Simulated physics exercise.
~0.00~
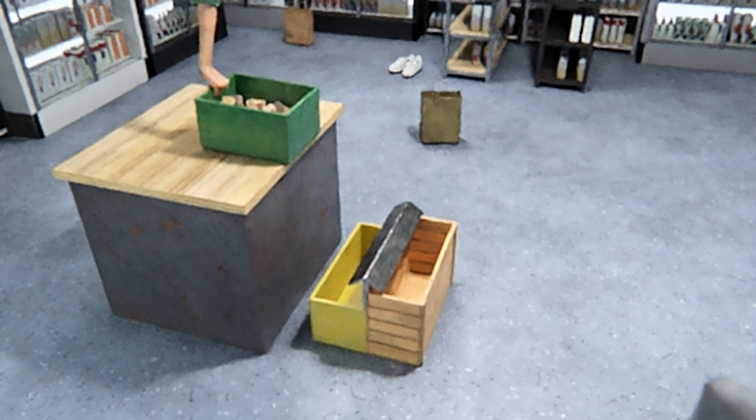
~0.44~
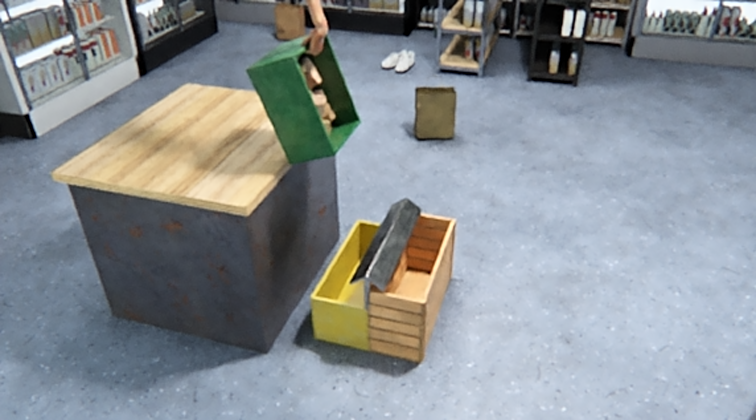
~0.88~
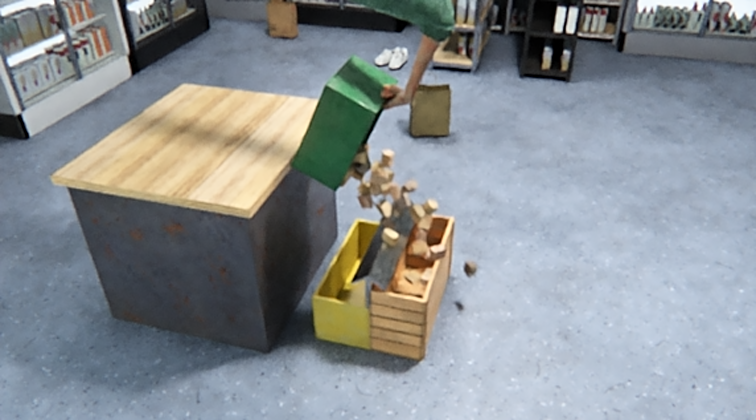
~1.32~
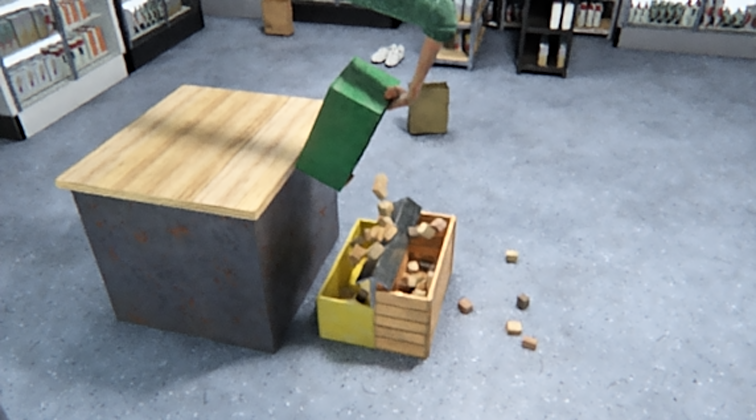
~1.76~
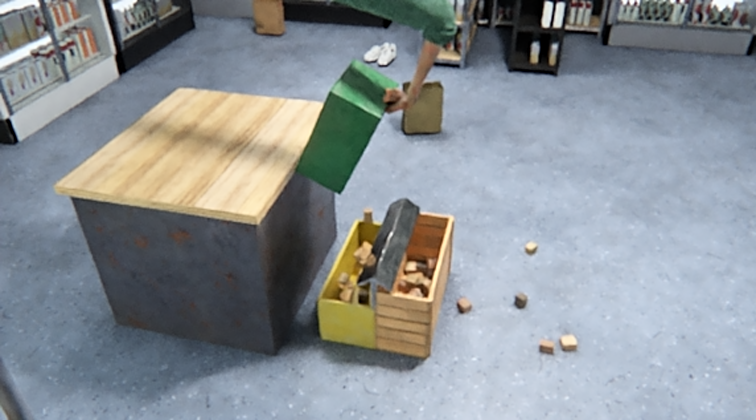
An arm lifted a green crate off a wood-topped bench and tipped it over, spilling small wooden blocks onto the dark ridge between a yellow bin and a wooden tub. Most landed inside the two, while a few scattered across the floor to the right.
